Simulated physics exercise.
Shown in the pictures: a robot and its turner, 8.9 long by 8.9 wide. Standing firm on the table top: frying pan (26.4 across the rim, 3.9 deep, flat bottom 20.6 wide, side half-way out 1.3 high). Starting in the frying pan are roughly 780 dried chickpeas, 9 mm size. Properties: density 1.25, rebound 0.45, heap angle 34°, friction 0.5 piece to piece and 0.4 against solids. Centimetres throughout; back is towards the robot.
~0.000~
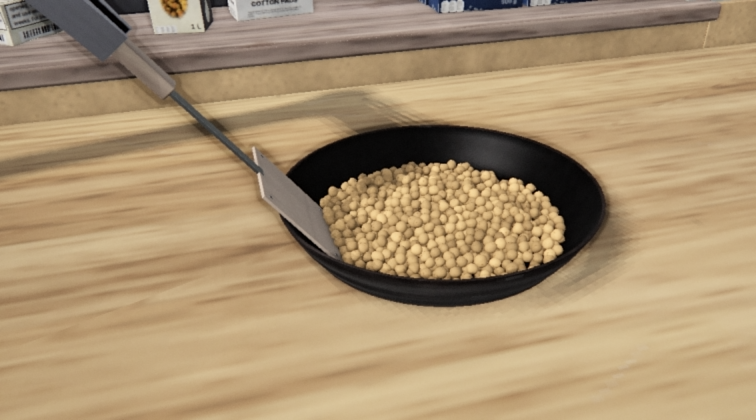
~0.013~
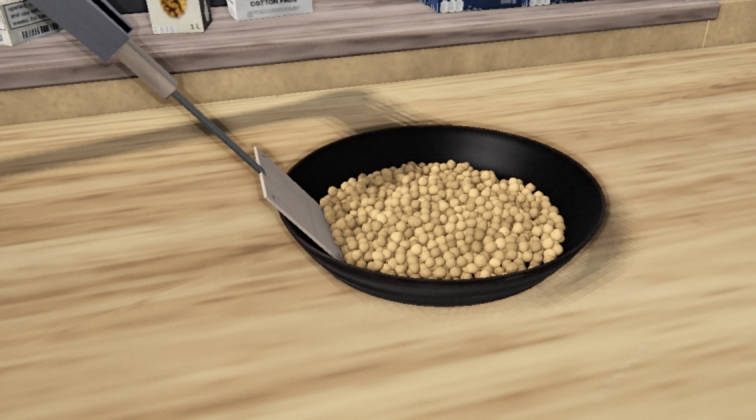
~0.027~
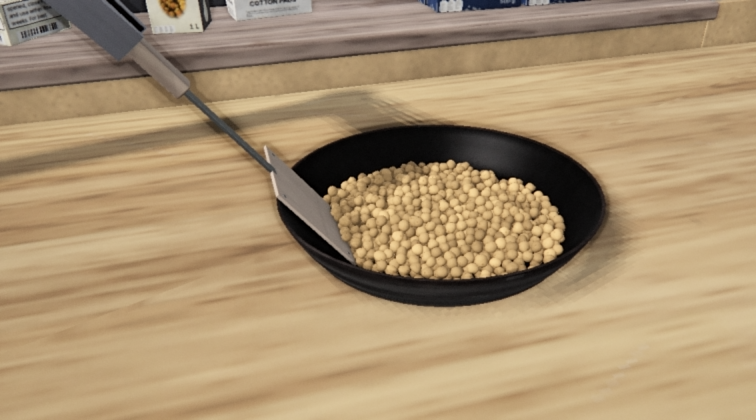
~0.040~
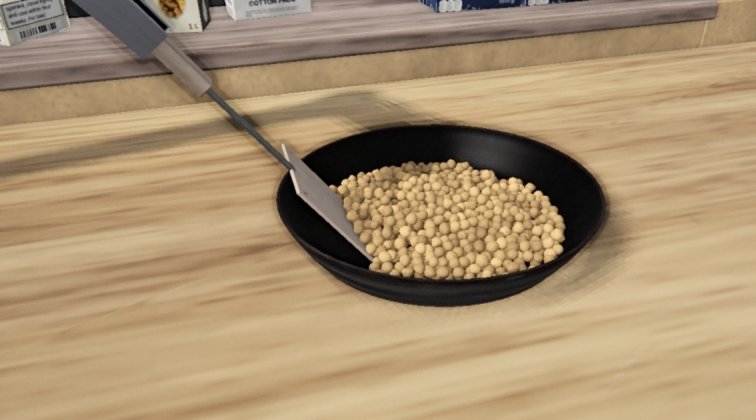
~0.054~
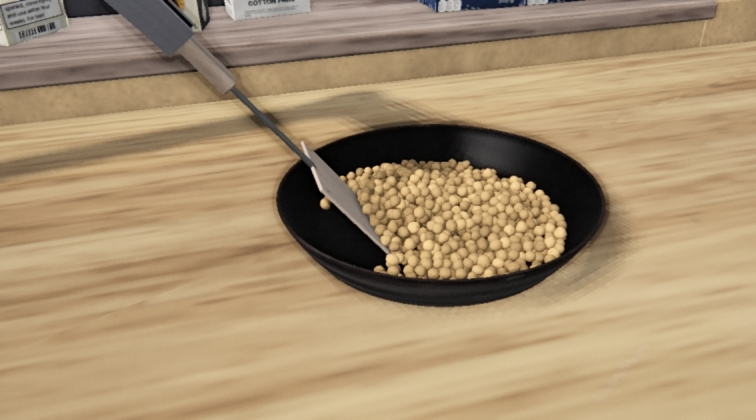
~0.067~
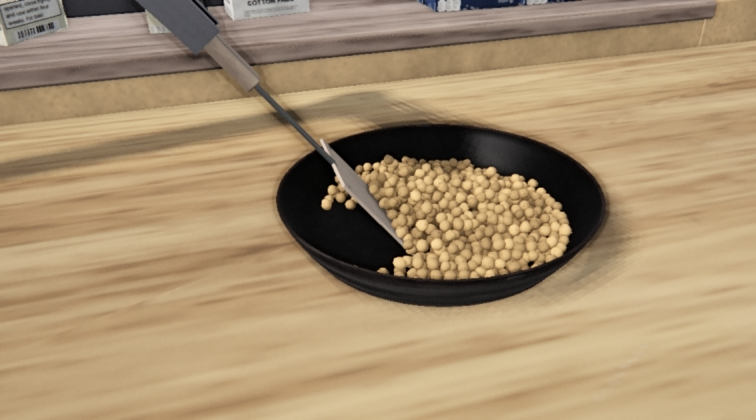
On a wooden table top, a turner at the left side of a black frying pan of dried chickpeas slid to the right, pushing the chickpeas along and baring some of the pan behind it.
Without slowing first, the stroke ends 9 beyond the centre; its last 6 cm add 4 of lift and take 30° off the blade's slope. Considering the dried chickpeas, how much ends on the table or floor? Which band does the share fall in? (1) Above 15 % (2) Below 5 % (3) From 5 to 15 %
Above 15 %.
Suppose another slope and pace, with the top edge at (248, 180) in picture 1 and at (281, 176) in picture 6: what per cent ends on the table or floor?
It works out to about 5 %, more or less.
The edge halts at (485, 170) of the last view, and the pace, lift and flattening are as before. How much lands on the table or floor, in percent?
Roughly 10 per cent, I'd say.
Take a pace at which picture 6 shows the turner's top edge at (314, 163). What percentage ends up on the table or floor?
I'd say around 15 per cent.
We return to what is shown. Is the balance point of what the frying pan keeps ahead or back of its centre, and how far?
I'd put it at roughly 4.5 cm toward the front.
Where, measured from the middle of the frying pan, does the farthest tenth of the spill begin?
65 centimetres, give or take.
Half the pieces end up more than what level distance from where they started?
Level distance of roughly 4 cm.
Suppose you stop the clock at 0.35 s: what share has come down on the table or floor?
Share at that moment: About 20 %.
After 0.10 s, sloping 53°, highest piece 7 above the table; 778 in the frying pan.
After 0.13 s, sloping 45°, highest piece 8 above the table; 778 in the frying pan.
After 0.35 s, sloping 23°, highest piece 11 above the table; 605 in the frying pan, 166 on the table or floor, 7 on the blade or in flight.
After 1.40 s, sloping 23°, highest piece 5 above the table; 605 in the frying pan, 173 on the table or floor.
In the end, 605 in the frying pan, 173 on the table or floor. That is 22 % on the table or floor.
